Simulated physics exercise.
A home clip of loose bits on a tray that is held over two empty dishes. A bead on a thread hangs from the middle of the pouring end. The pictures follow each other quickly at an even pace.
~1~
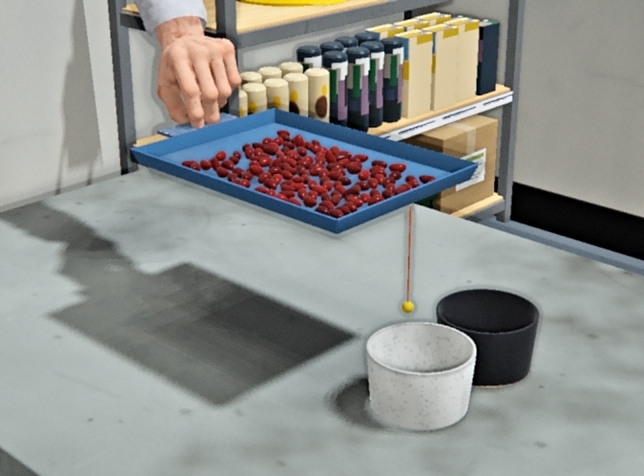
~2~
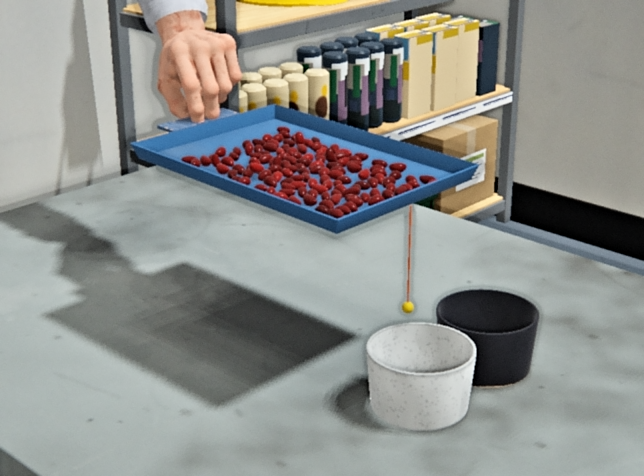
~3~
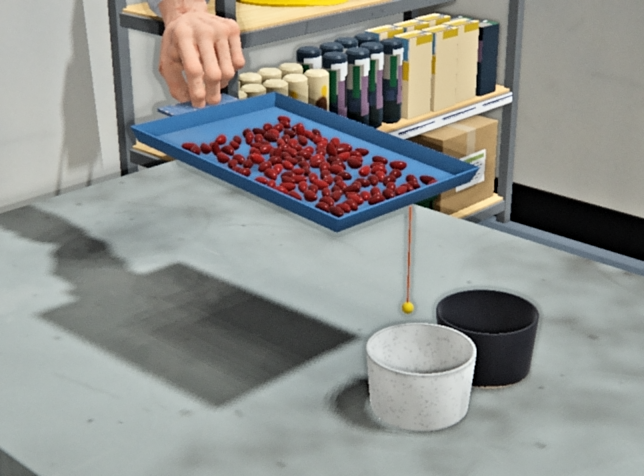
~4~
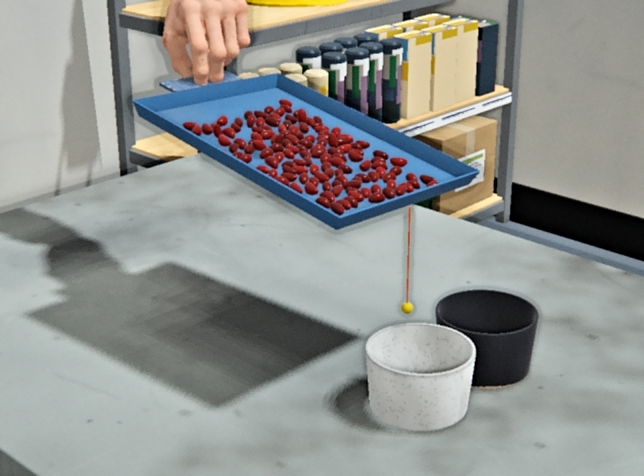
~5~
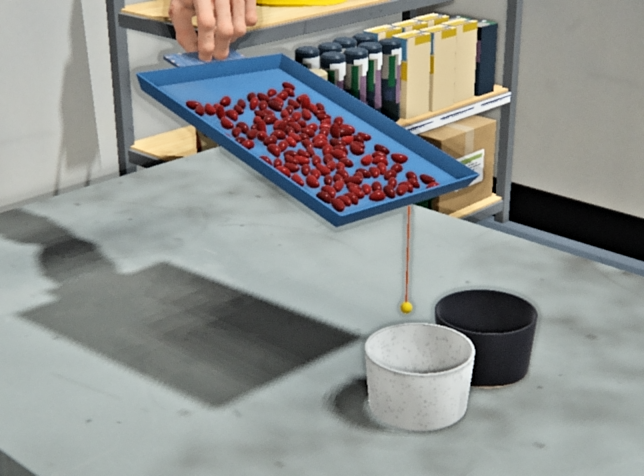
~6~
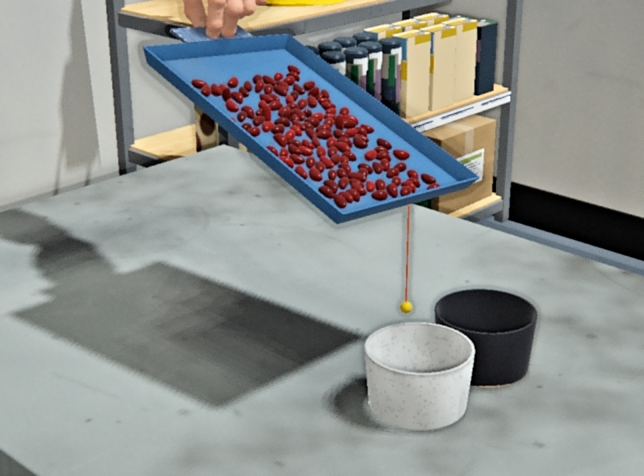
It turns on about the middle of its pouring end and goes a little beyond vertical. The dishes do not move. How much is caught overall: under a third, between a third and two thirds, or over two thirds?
Together they catch over two thirds.
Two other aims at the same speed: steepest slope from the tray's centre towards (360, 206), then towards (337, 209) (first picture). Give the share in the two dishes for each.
About 50 and 30 per cent.
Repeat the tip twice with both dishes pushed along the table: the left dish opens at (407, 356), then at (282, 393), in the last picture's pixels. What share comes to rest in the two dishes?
In turn 70 and 0 in a hundred.
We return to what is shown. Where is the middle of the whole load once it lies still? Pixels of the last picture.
Around (483, 360).
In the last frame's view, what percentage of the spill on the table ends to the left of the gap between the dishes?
Near 0 %.
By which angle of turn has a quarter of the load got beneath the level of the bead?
At some 80 degrees.
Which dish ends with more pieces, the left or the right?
The winner is the right-hand dish.
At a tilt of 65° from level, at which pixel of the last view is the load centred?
At about (427, 172).
Shortly afterwards, tray tipped steeply; the bulk on the tray; only a few in the right dish; a little in the air.
Next, tray tipped past a quarter turn; a little on the tray; near a quarter in the left dish; near half in the right dish; a little outside both; a little in the air.
Some moments later, tray tipped past a quarter turn; near a quarter in the left dish; near two thirds in the right dish; a little outside both.
In the end, tray tipped past a quarter turn; near a quarter in the left dish; near two thirds in the right dish; a little outside both.
